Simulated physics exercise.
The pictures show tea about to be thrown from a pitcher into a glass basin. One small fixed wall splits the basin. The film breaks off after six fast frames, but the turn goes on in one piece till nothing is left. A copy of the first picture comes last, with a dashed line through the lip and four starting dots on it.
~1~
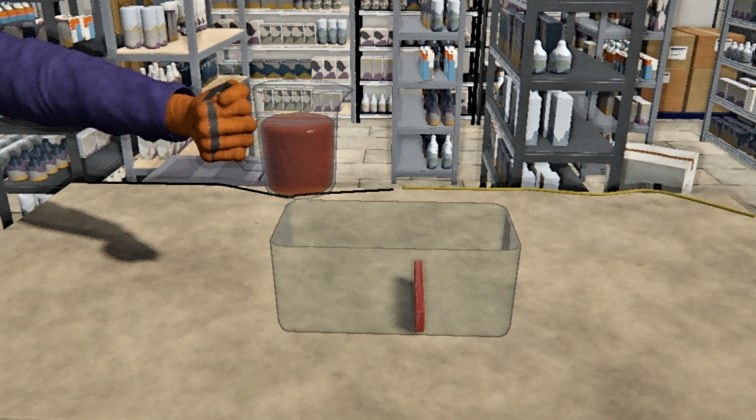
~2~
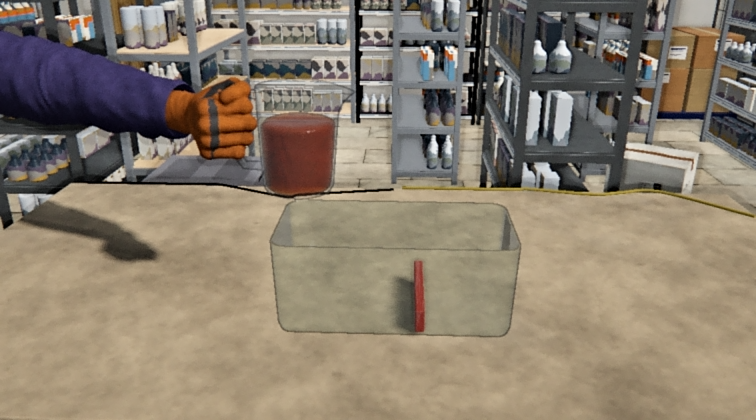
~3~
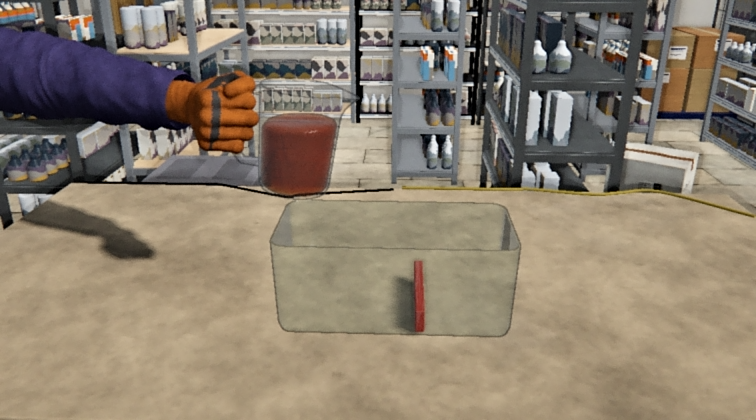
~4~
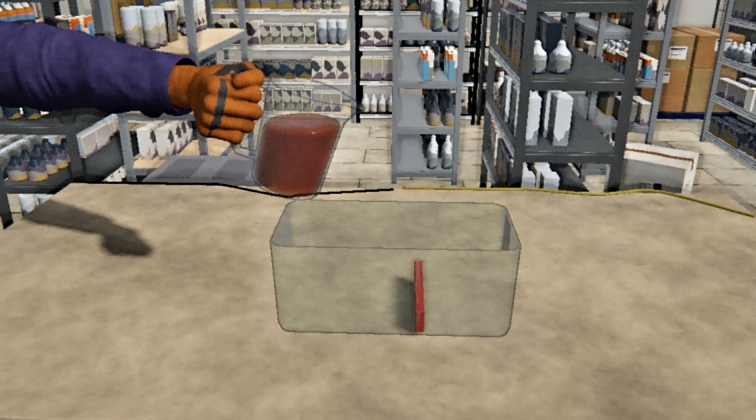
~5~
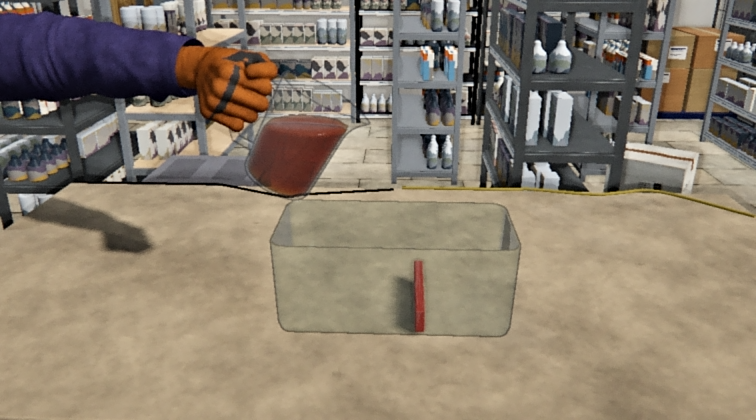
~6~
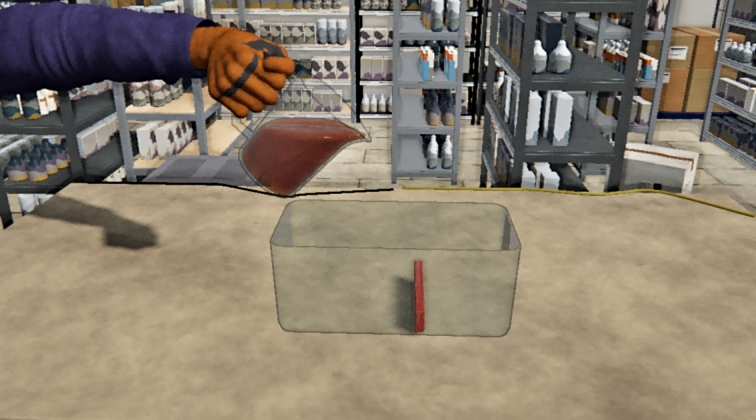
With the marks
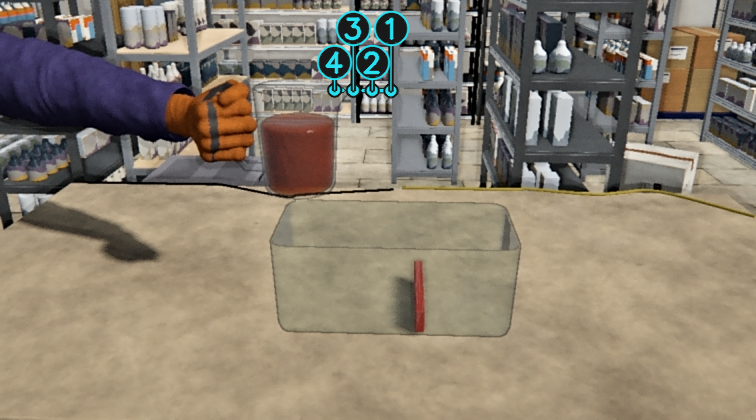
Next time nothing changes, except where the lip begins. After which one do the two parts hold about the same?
Go for 2.
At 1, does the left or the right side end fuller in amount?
The right side.
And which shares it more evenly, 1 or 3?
1.
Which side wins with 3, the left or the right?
The left one.
On the marked copy, 1 at (390, 90); 2 at (372, 90); 3 at (353, 90); 4 at (334, 90).
If 1 is chosen, about 28 % ends left of the wall and 71 % right of it.
If 2 is chosen, about 54 % ends left of the wall and 46 % right of it.
If 3 is chosen, about 88 % ends left of the wall and 10 % right of it.
If 4 is chosen, about 88 % ends left of the wall and 9 % right of it.
